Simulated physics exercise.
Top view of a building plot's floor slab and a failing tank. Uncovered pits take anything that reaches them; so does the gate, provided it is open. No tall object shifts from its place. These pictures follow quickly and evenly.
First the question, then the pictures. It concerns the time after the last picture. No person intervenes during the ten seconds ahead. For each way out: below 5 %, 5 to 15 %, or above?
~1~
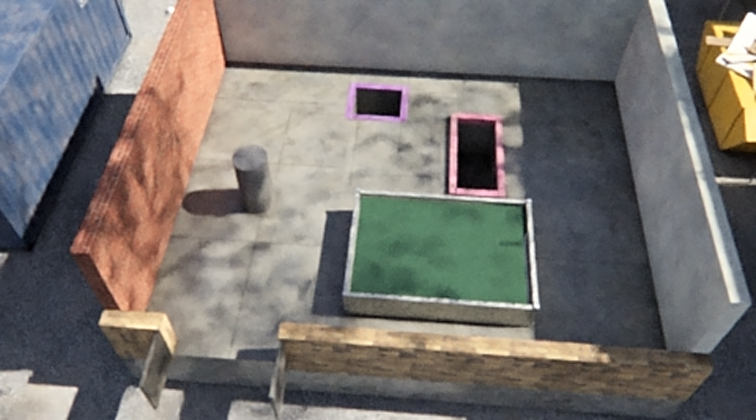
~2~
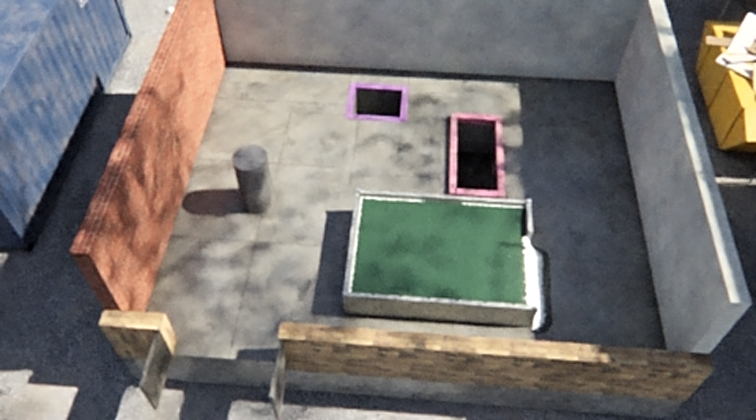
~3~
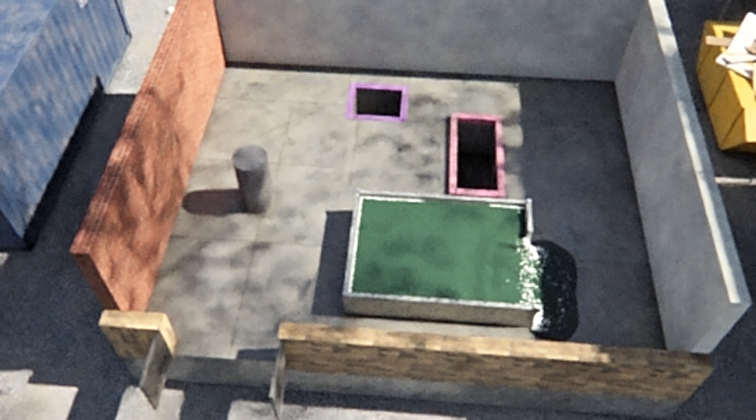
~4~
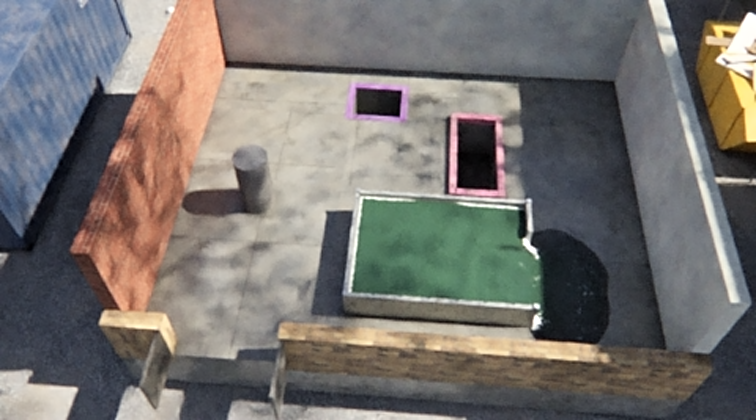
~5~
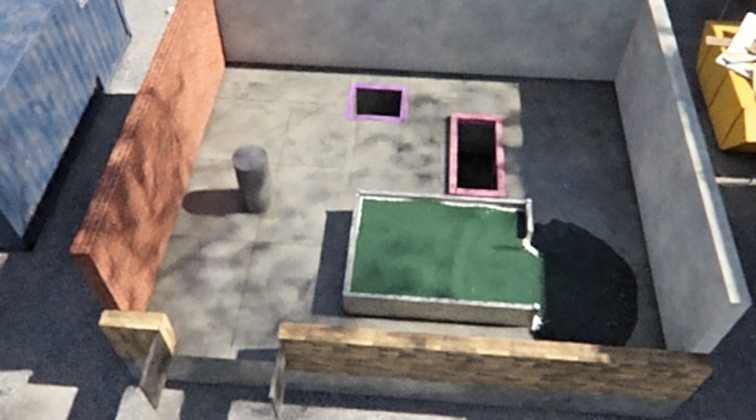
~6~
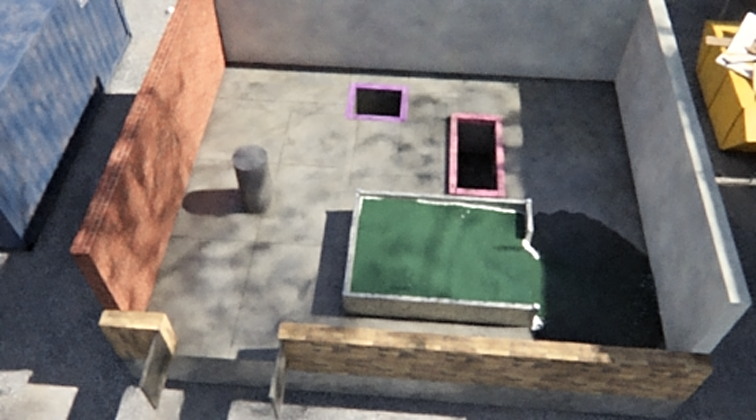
As I see it, the gate gets hardly any of it - below five per cent; the pink pit gets hardly any of it - below five per cent; the purple pit gets a middling share of it - five to fifteen per cent.
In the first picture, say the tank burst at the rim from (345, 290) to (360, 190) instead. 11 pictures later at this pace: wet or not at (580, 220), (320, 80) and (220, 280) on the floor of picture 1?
Result, in sequence: Untouched by the flood; untouched by the flood; inundated.
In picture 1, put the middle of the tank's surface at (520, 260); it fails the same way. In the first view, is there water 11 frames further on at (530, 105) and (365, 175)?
Taking the two spots in the order asked: The first is left untouched and the second is left untouched.
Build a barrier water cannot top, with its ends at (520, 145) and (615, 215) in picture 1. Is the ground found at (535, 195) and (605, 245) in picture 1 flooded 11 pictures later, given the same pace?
Going by the list, I'd say kept clear of the flood, then reached by the flood.
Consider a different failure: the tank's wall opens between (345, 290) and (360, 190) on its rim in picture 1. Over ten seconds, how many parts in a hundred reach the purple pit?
The purple pit gets 12 per cent.
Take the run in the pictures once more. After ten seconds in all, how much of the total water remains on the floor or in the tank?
My figure is close to 90 percent.
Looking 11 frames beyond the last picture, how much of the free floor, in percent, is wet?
That works out to some 15 in a hundred.
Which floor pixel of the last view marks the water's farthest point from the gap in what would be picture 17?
My estimate: Roughly (622, 142).
A moment on, water covers 10 % of the floor; the gate 0 %, the pink pit 0 %, the purple pit 0 %.
Next, water covers 15 % of the floor; the gate 0 %, the pink pit 0 %, the purple pit 0 %.
Then, water covers 30 % of the floor; the gate 0 %, the pink pit 0 %, the purple pit 0 %.
Later, water covers 55 % of the floor; the gate 0 %, the pink pit 0 %, the purple pit 0 %.
In the end, water covers 70 % of the floor; the gate 2 %, the pink pit 0 %, the purple pit 8 %.
